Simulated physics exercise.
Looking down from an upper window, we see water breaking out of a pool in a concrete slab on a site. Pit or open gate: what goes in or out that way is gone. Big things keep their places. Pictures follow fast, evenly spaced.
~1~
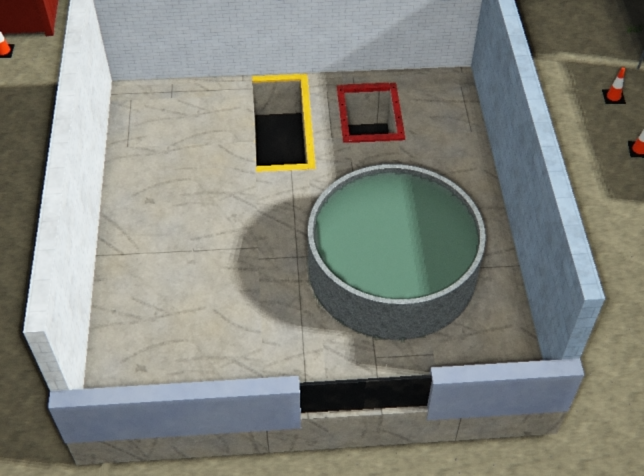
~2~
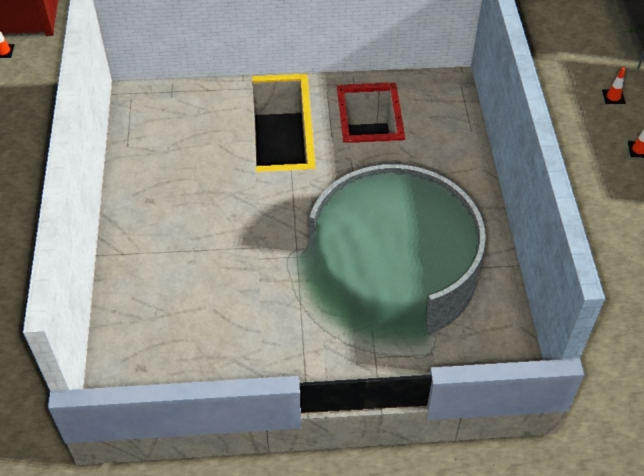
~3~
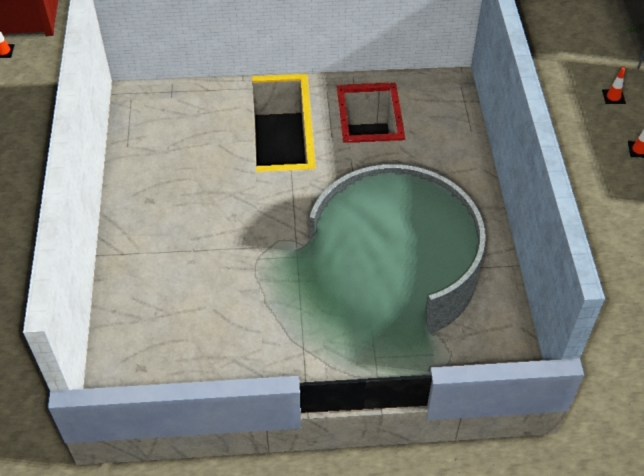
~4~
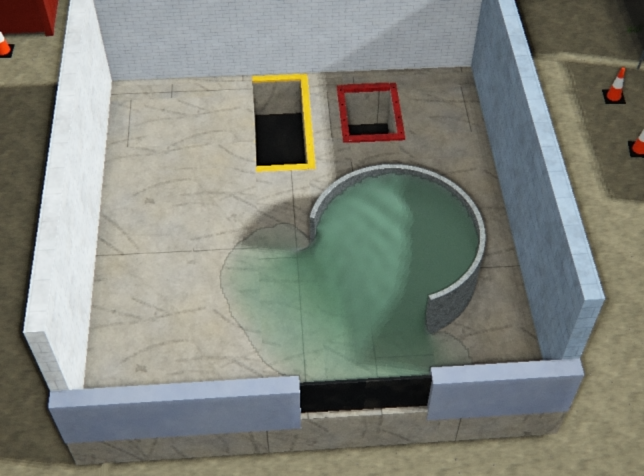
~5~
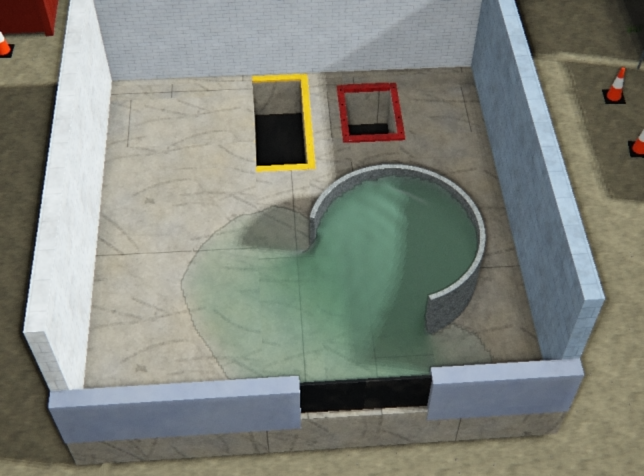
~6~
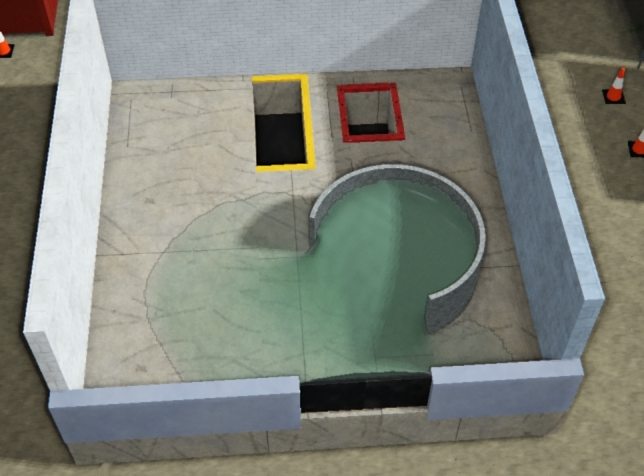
A square concrete slab with low pale walls is seen from high above, on a building site with orange cones at the right. A round grey pool of green water stands right of centre, below a yellow-edged pit and a smaller red-edged one, with a dark gap in the front wall. The pool's front-left side opens and water pours out, spreading leftward and forward to the front wall, while the camera stays still.
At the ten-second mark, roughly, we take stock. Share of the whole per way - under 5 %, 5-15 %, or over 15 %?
Gate under 5 %, red pit under 5 %, yellow pit over 15 %.
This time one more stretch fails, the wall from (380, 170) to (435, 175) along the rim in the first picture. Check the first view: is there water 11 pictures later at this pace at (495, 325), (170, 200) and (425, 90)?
So the first one is left untouched, the next left untouched, and the last drenched.
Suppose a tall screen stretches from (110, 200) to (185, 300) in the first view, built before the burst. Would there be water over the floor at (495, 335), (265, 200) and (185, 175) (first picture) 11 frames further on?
Okay, the first comes out soaked, the next left untouched, and the last soaked.
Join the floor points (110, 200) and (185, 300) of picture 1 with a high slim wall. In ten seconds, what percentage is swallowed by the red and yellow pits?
I'd give red roughly 2 % and yellow roughly 20 %.
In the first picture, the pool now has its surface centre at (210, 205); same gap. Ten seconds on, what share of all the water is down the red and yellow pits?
I'd guess red takes near 8 % and yellow near 20 %.
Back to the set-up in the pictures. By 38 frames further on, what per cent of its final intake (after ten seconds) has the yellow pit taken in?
Some 45 per cent.
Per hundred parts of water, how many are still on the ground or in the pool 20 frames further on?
My estimate is some 100 percent.
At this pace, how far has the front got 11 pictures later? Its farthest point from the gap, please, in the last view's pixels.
Roughly at (107, 139).
A moment on, water covers 45 % of the floor; the gate 0 %, the red pit 0 %, the yellow pit 0 %.
Next, water covers 45 % of the floor; the gate 0 %, the red pit 0 %, the yellow pit 0 %.
Then, water covers 75 % of the floor; the gate 0 %, the red pit 0 %, the yellow pit 1 %.
Later, water covers 95 % of the floor; the gate 0 %, the red pit 0 %, the yellow pit 16 %.
In the end, water covers 100 % of the floor; the gate 0 %, the red pit 2 %, the yellow pit 37 %.
